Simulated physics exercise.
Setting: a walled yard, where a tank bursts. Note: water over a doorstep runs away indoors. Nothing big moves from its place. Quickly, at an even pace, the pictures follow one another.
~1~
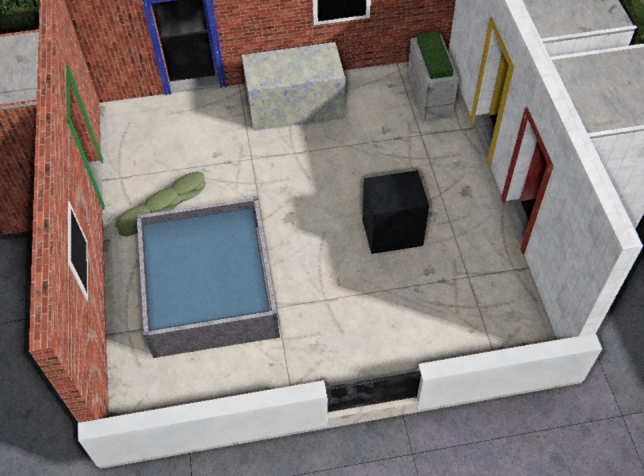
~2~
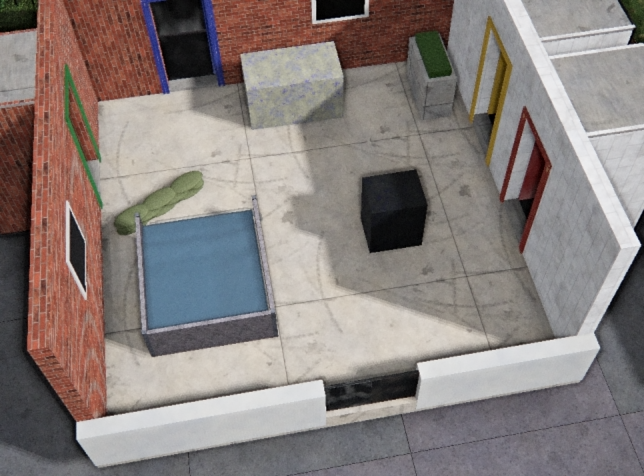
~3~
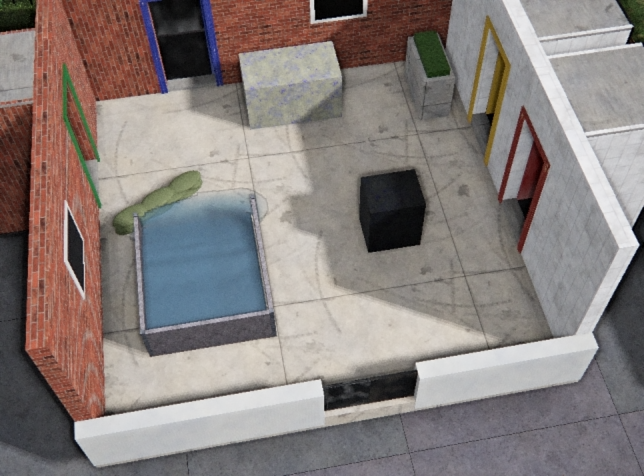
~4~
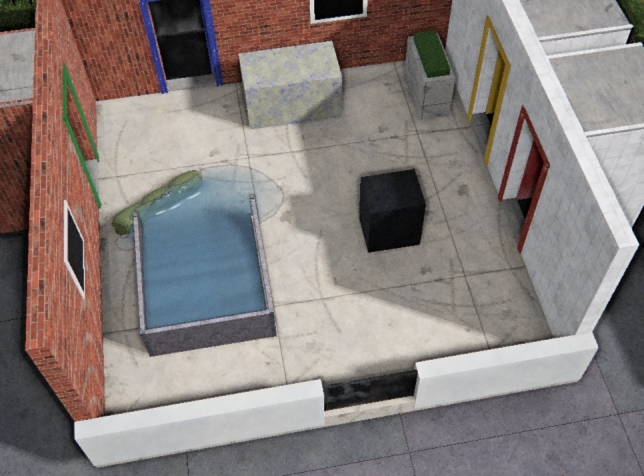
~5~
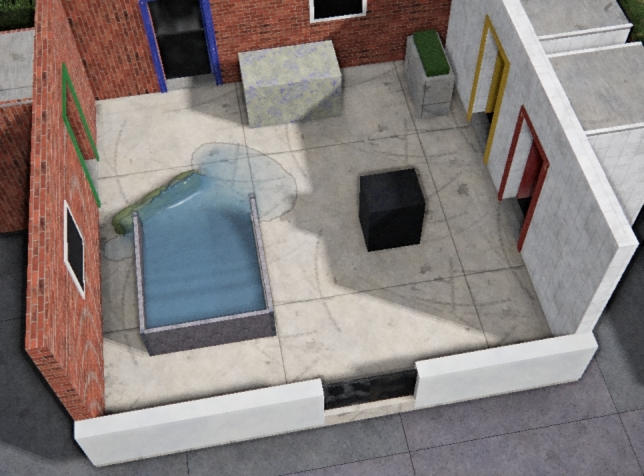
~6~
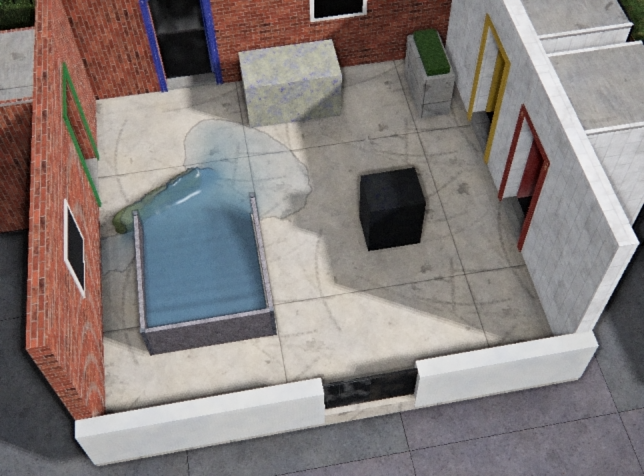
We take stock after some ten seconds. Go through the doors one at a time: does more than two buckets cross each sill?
As I see it, I expect the blue door to go over the limit; I expect the green door to stay within two buckets; I expect the red door to stay within two buckets; I expect the yellow door to stay within two buckets.
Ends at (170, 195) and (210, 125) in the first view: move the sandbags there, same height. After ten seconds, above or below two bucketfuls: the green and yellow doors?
Well, the green door breaks the limit, while the yellow door comes in short.
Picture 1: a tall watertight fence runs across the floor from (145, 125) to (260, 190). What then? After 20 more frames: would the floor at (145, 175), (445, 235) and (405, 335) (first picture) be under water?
In order: Soaked, untouched, soaked.
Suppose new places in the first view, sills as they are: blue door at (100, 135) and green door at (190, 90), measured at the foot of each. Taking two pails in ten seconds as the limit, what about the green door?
What follows is that the green door gets beyond it.
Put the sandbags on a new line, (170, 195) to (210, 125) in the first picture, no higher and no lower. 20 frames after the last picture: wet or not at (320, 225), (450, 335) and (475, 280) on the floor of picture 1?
The three points come out untouched, untouched and untouched.
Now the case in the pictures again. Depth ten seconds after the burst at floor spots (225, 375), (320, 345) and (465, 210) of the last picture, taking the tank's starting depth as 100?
Approx. values, in order: 4 %, 8 %, 12 %.
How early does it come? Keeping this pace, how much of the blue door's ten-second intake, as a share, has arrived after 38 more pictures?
My estimate is close to 100 per cent.
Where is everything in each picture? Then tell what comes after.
The first frame shows still water in the water tank at (205, 265).
In the second frame, water pours out on the water tank's far side and has run to a hidden place.
In the third frame, water pours out on the water tank's far side and has run to (262, 204).
In the fourth frame, the front is at (249, 172), out from the gap on the water tank's far side.
In the fifth frame, the front is at (231, 147), out from the gap on the water tank's far side.
In the sixth frame, the front is at (217, 123), out from the gap on the water tank's far side.
A moment on, water covers 25 % of the floor; the blue door under two buckets in, the green door not reached, the red door not reached, the yellow door not reached.
Next, water covers 45 % of the floor; the blue door over two buckets in, the green door wet at the sill, nothing in, the red door not reached, the yellow door not reached.
Then, water covers 55 % of the floor; the blue door over two buckets in, the green door wet at the sill, nothing in, the red door wet at the sill, nothing in, the yellow door under two buckets in.
Later, water covers 80 % of the floor; the blue door far over two buckets in, the green door wet at the sill, nothing in, the red door wet at the sill, nothing in, the yellow door under two buckets in.
In the end, water covers 95 % of the floor; the blue door far over two buckets in, the green door wet at the sill, nothing in, the red door under two buckets in, the yellow door under two buckets in.
